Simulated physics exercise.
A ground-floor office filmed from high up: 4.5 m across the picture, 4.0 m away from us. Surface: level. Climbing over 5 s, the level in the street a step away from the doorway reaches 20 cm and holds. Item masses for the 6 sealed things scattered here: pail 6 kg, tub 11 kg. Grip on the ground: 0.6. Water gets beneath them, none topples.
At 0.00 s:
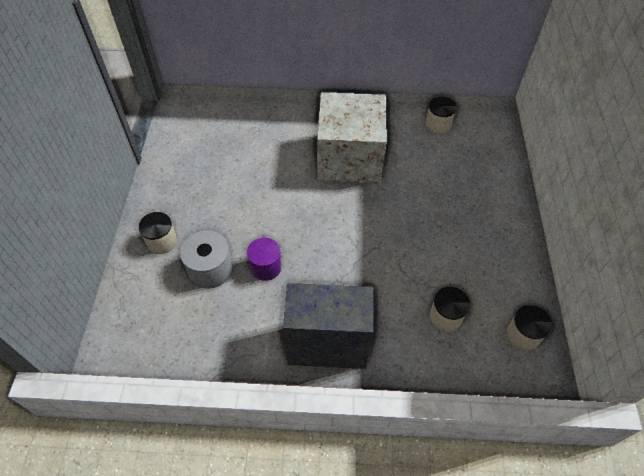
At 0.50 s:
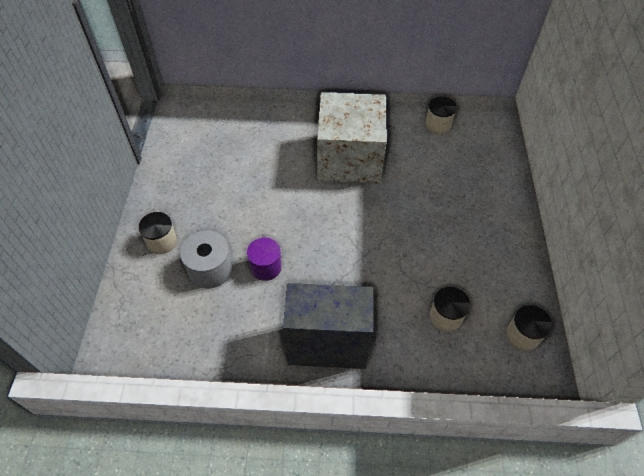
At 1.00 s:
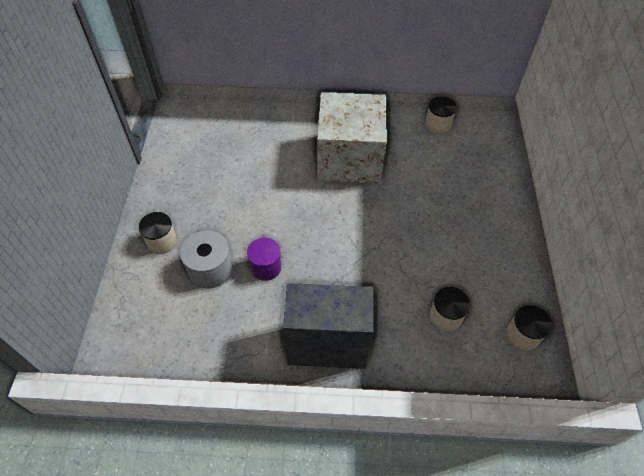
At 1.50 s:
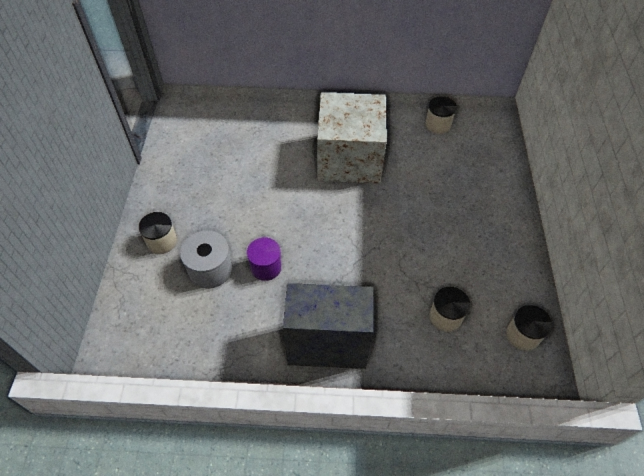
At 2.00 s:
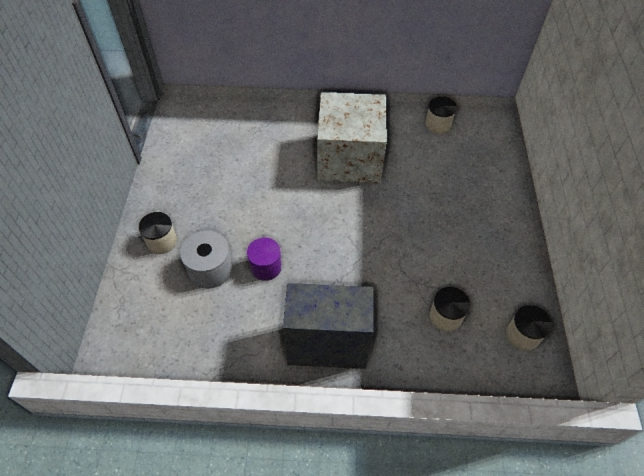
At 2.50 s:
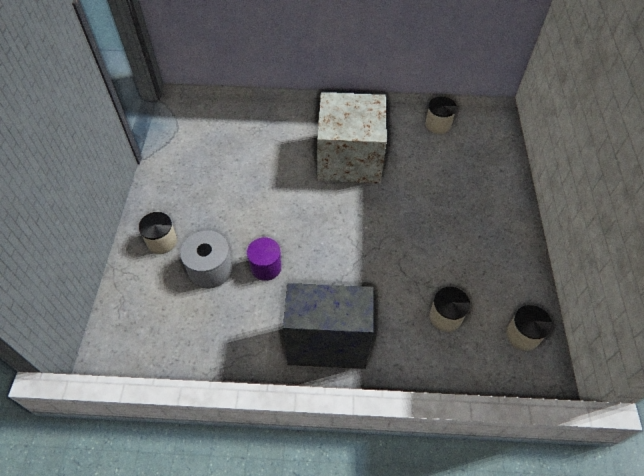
Water spreads over the pale ground outside a walled room seen from high above, turning it blue-green, and at the end a thin, clear sheet slips through the opening at upper left onto the grey floor. Inside stand a purple pail beside a grey cylinder, a speckled pale block, a dark block and four black-topped cream containers. None of these objects moves, and the camera stays still.
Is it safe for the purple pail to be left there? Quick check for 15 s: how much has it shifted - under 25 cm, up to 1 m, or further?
I would say it stays put.
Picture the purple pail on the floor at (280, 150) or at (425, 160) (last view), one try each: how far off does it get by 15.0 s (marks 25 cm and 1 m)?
So, one try each: It goes a long distance the first time and sits almost still the second.
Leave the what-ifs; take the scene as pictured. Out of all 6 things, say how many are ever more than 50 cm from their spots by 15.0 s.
Count: 2.
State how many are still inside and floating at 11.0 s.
The number is 2.
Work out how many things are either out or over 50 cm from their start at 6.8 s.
I make it 0 by then.
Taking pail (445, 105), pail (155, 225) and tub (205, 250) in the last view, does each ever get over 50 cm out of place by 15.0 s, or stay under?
Taking them in order: Greater; smaller; smaller.
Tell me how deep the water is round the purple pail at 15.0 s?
About 8 cm.
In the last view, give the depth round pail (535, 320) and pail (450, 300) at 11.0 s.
About 10 and 9 cm.
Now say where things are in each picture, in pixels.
In the first picture, the purple pail at (264, 251), on the bottom; water covers 0.0 m2; 0 of 6 have shifted.
In the second picture, the purple pail at (264, 251) rests on the ground; water covers 0.0 m2; 0 of 6 have shifted.
In the third picture, the purple pail at (264, 251), on the bottom; water covers 0.0 m2; 0 of 6 have shifted.
In the fourth picture, the purple pail at (264, 251), on the bottom; 0.0 m2 under water; 0 of 6 have shifted.
In the fifth picture, the purple pail at (264, 251) rests on the ground; water covers 0.0 m2; 0 of 6 have shifted.
In the sixth picture, the purple pail at (264, 251) rests on the ground; 0.2 m2 under water; 0 of 6 have shifted.
After 3.5 s the purple pail is near (264, 251), 0.0 m from its start, aground; 0 afloat.
After 6.8 s the purple pail is near (264, 251), 0.0 m from its start, aground; 0 afloat.
After 11.0 s the purple pail is near (264, 251), 0.0 m from its start, aground; 2 afloat.
After 15.0 s the purple pail is near (261, 256), 0.1 m from its start, afloat; 4 afloat.
